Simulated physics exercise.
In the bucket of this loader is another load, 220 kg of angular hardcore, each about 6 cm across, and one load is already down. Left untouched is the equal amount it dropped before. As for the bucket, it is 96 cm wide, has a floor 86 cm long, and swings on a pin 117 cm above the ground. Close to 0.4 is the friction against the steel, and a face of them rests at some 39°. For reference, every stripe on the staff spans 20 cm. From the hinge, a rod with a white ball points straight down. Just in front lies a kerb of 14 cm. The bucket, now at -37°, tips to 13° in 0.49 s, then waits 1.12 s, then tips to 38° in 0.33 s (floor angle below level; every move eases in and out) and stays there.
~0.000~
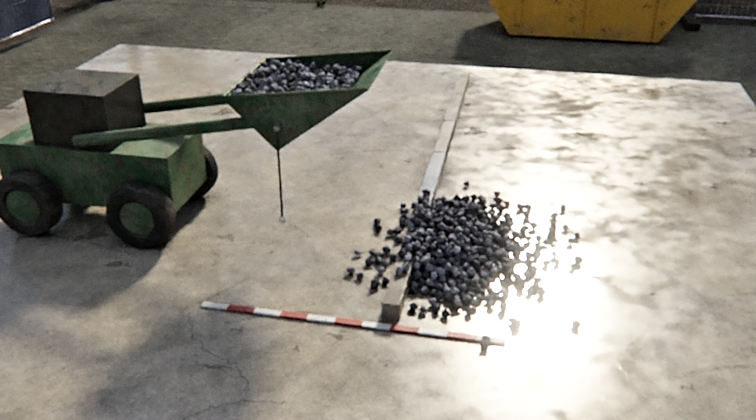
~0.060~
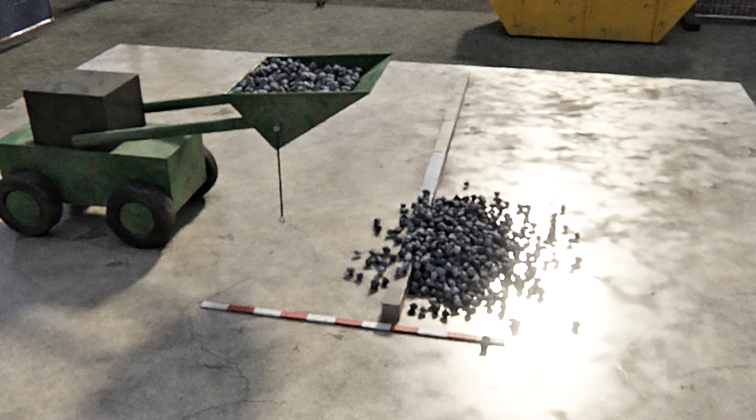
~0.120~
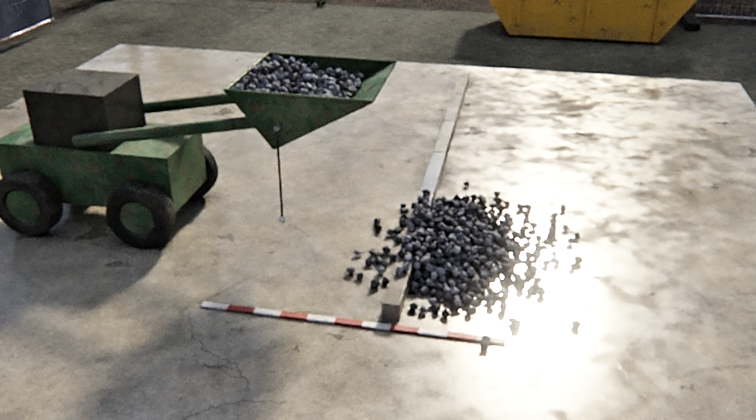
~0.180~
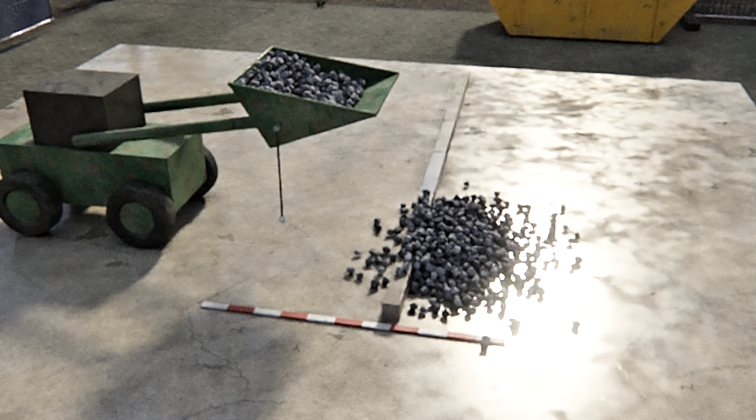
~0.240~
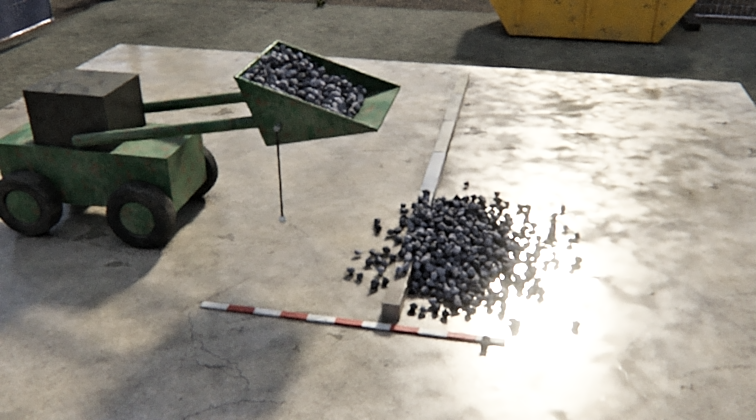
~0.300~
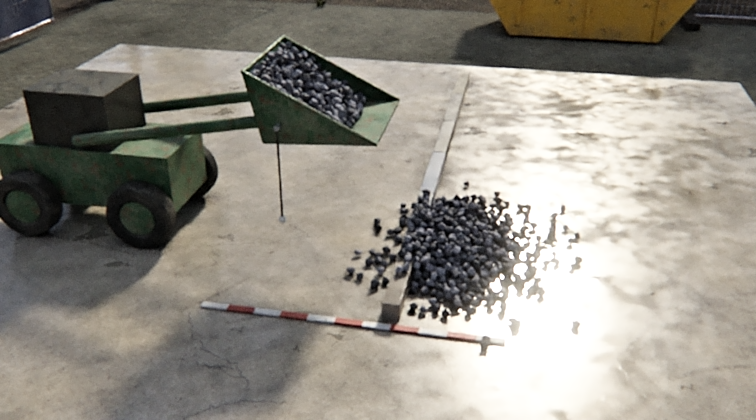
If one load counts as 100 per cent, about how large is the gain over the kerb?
Around 13 per cent.
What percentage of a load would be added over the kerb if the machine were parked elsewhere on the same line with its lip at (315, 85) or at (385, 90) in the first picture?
0 % and 35 %.
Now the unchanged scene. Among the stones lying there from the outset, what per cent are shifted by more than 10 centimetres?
The answer is about 0 per cent.
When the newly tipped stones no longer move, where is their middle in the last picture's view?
Around (392, 231).
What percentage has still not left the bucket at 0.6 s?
Roughly 100 parts in a hundred of the load.
After 0.4 s the floor is at 9°; in per cent of one load, 100 in the bucket, 10 on this side of the kerb, 90 over the kerb; the foremost stones are at (570, 251).
After 0.6 s the floor is at 13°; in per cent of one load, 100 in the bucket, 10 on this side of the kerb, 90 over the kerb; the foremost stones are at (570, 251).
After 2.4 s the floor is at 38°; in per cent of one load, 39 in the bucket, 71 on this side of the kerb, 91 over the kerb; the foremost stones are at (570, 251).
After 4.8 s the floor is at 38°; in per cent of one load, 0 in the bucket, 97 on this side of the kerb, 103 over the kerb; the foremost stones are at (570, 251). Net gain over the kerb, 13.
